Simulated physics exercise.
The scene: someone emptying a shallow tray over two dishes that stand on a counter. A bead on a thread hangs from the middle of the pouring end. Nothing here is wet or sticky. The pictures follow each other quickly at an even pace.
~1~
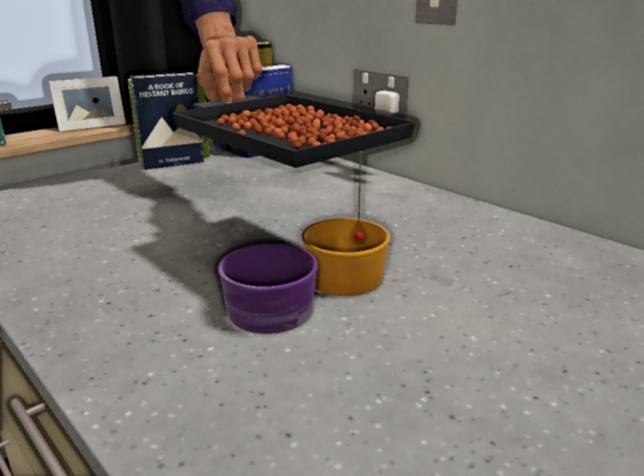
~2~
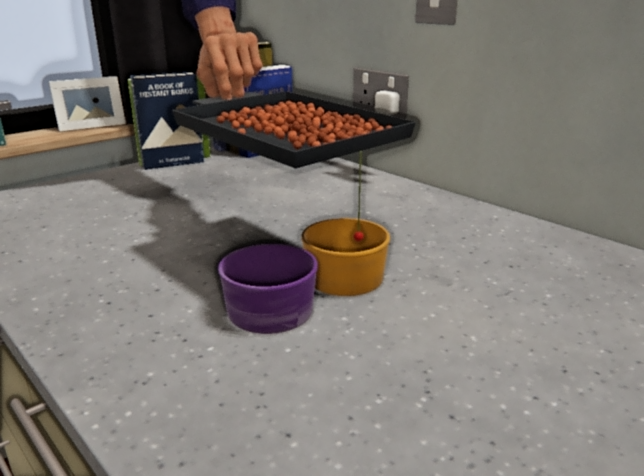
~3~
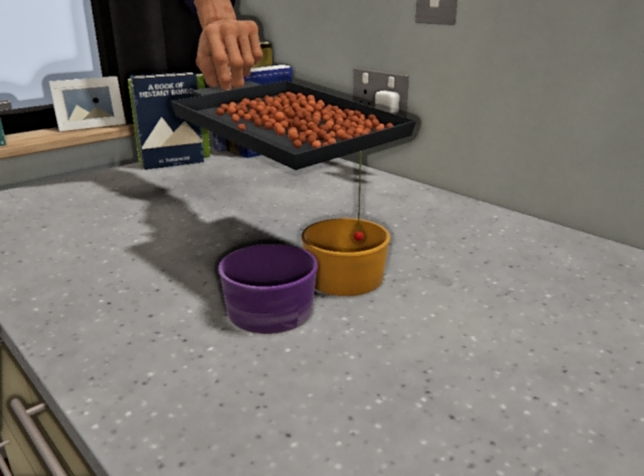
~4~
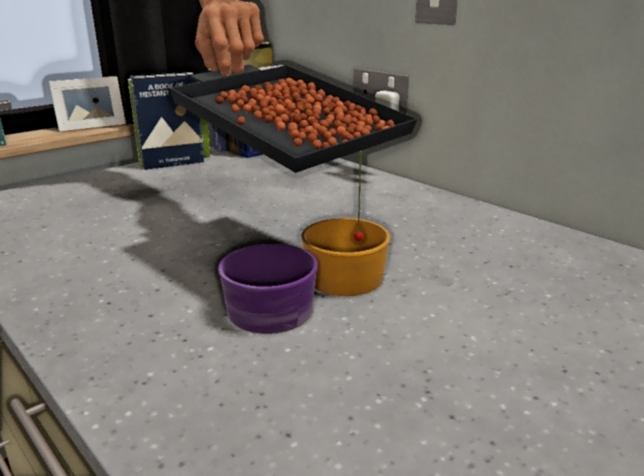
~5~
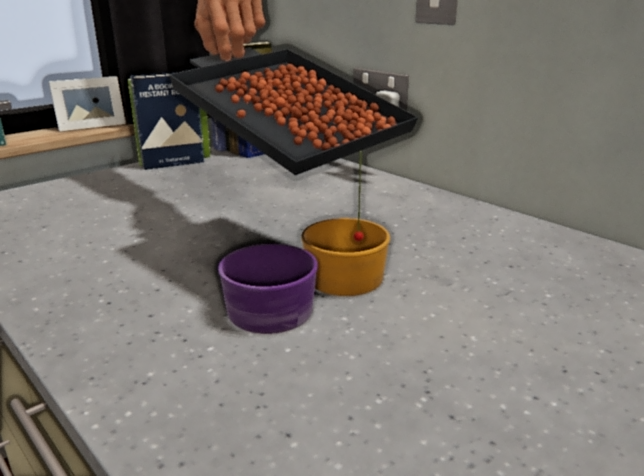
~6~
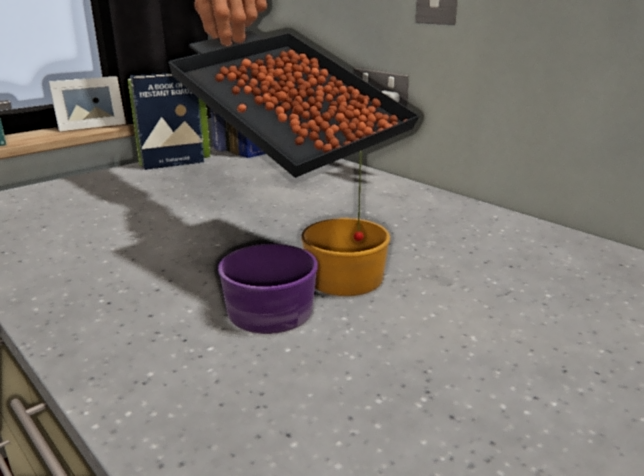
A hand held a black tray of small reddish-brown balls above a purple dish and an orange one, then gradually raised its back end, tilting the tray toward the front left corner.
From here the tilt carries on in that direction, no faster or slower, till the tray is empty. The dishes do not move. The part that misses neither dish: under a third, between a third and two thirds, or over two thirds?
Together they catch under a third.
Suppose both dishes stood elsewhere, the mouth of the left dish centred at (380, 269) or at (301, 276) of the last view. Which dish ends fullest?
One: The dish on the left. Two: The left one.
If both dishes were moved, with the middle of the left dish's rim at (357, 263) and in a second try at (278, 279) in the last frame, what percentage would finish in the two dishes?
In turn 50 and 40 in a hundred.
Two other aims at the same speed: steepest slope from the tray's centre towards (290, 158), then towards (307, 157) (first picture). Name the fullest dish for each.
One: Left. Two: The left-hand dish.
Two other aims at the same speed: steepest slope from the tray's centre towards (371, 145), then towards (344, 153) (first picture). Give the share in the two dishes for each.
Near 0 % and 0 %.
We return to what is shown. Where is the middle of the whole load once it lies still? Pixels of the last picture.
Close to (343, 333).
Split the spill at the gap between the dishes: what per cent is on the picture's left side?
Some 20 per cent.
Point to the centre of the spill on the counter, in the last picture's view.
Near (357, 335).
Soon, tray tipped steeply; nearly all on the tray; a stray few outside both; a stray few in the air.
A while on, tray tipped past a quarter turn; nearly all on the tray; a small part outside both; a stray few in the air.
Towards the end, tray tipped past a quarter turn; a small part in the left dish; a stray few in the right dish; most outside both.
Finally, tray tipped past a quarter turn; a small part in the left dish; a stray few in the right dish; most outside both.
